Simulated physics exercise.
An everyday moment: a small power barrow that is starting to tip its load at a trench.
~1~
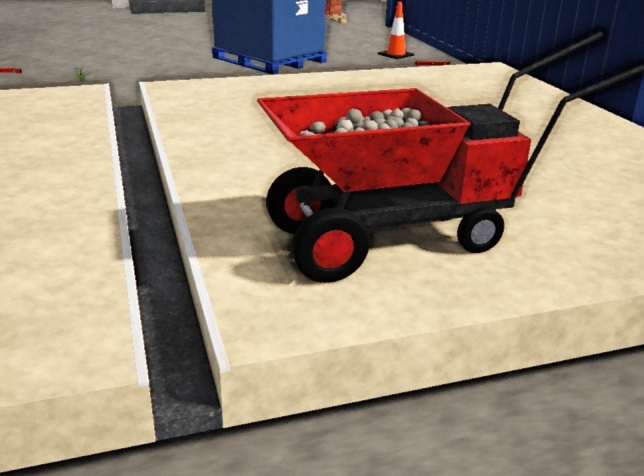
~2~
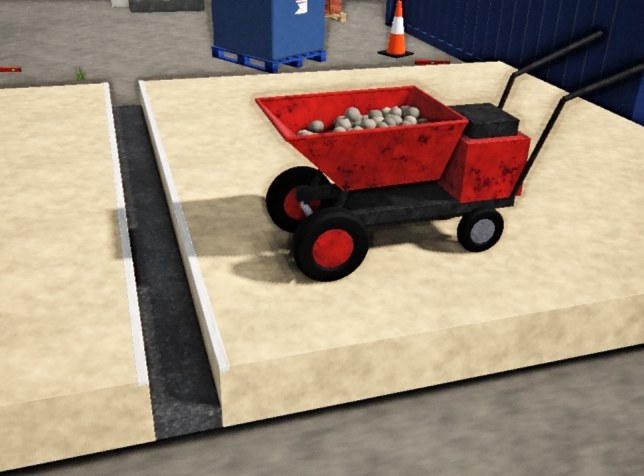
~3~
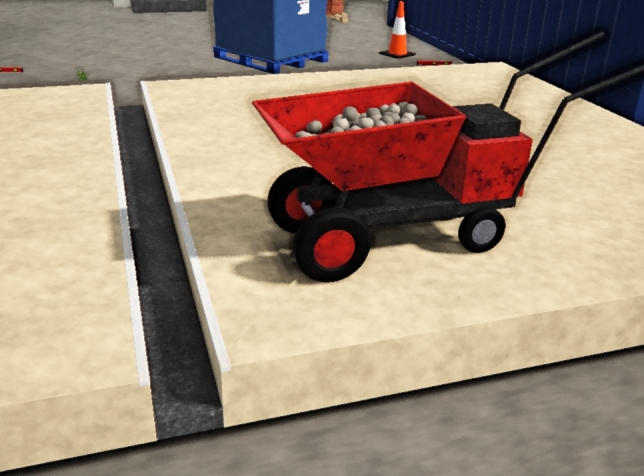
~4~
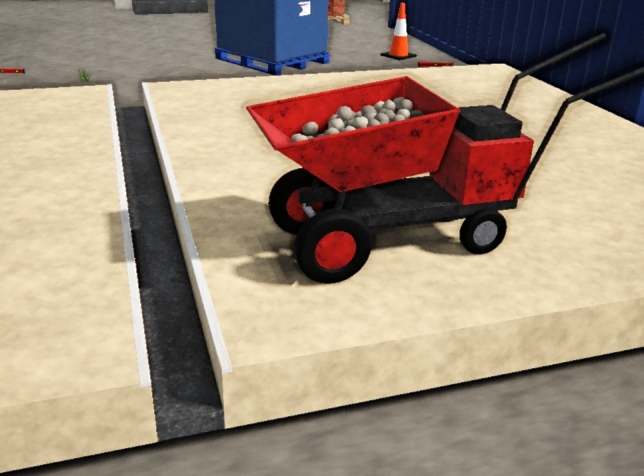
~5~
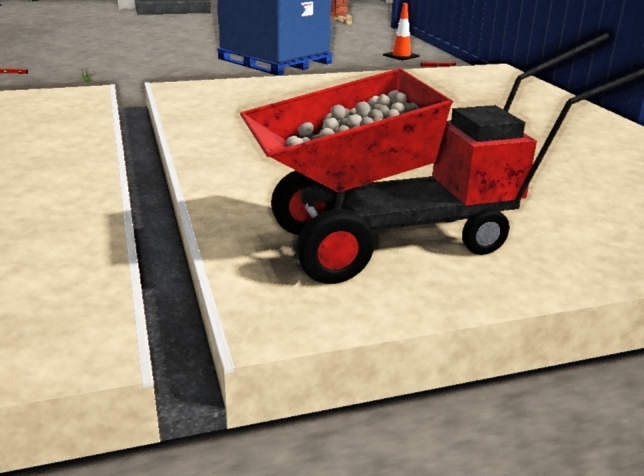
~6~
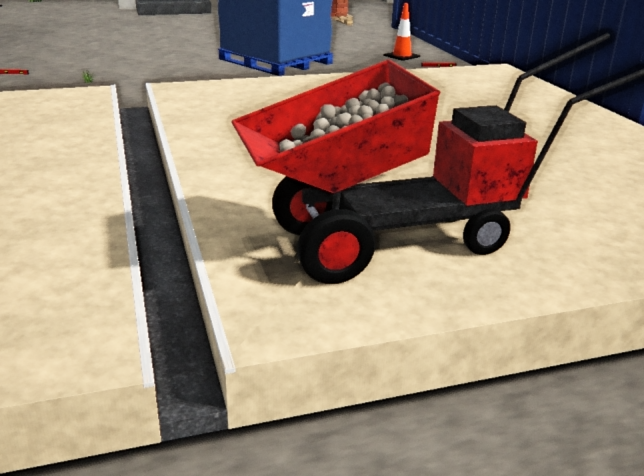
The red skip of a small power barrow, loaded with grey rounded stones, tilts slowly forward and to the left, its rear rising while the wheels and black handles stay almost still. The barrow stands on a pale, sandy slab right of a dark, narrow trench, with a blue container and an orange-and-white cone behind. The view, from slightly above and side-on, barely shifts as the stones tilt with the skip.
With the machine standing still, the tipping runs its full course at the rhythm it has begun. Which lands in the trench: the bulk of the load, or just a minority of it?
The bulk.
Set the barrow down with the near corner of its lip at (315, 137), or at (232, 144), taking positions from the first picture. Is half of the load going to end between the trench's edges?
Position 1 exceeds half; position 2 falls short of half.
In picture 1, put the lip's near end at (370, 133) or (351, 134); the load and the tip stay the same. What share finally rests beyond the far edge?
In order, close to 0 and 0 in a hundred.
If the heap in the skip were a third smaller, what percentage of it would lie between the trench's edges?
Roughly 100 per cent of it.
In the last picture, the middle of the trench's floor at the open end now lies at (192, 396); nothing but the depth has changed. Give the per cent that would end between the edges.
Close to 70 per cent.
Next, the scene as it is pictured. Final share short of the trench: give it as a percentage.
That share is about 0 percent.
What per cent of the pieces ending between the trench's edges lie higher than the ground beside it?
Roughly 5 %.
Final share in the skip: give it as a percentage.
Close to 0 per cent, give or take.
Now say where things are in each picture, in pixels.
The first picture shows lip of the skip at (289, 139), level; top of the load at (374, 135), river pebbles; first edge of the trench at (212, 324); far edge at (137, 336), the trench over half as wide as the skip, and about as deep as wide.
The second picture shows lip of the skip at (287, 139), level; top of the load at (373, 133).
The third picture shows lip of the skip at (283, 142), tipped barely; top of the load at (386, 122).
The fourth picture shows lip of the skip at (276, 148), tipped a little; top of the load at (389, 118).
The fifth picture shows lip of the skip at (269, 155), tipped a little; top of the load at (394, 124).
The sixth picture shows lip of the skip at (258, 164), tipped clearly; top of the load at (385, 118); first edge of the trench at (218, 325); far edge at (143, 337).
Soon after the last picture, skip tipped steeply; all in the skip.
A little later, skip tipped right over; about two thirds in the skip; a stray few short of the trench; about a quarter in or heaped over the trench; a stray few falling.
Later still, skip tipped right over; a stray few in the skip; a stray few short of the trench; nearly all in or heaped over the trench; a stray few beyond it.
At rest, skip tipped right over; a stray few in the skip; a stray few short of the trench; nearly all in or heaped over the trench; a stray few beyond it.
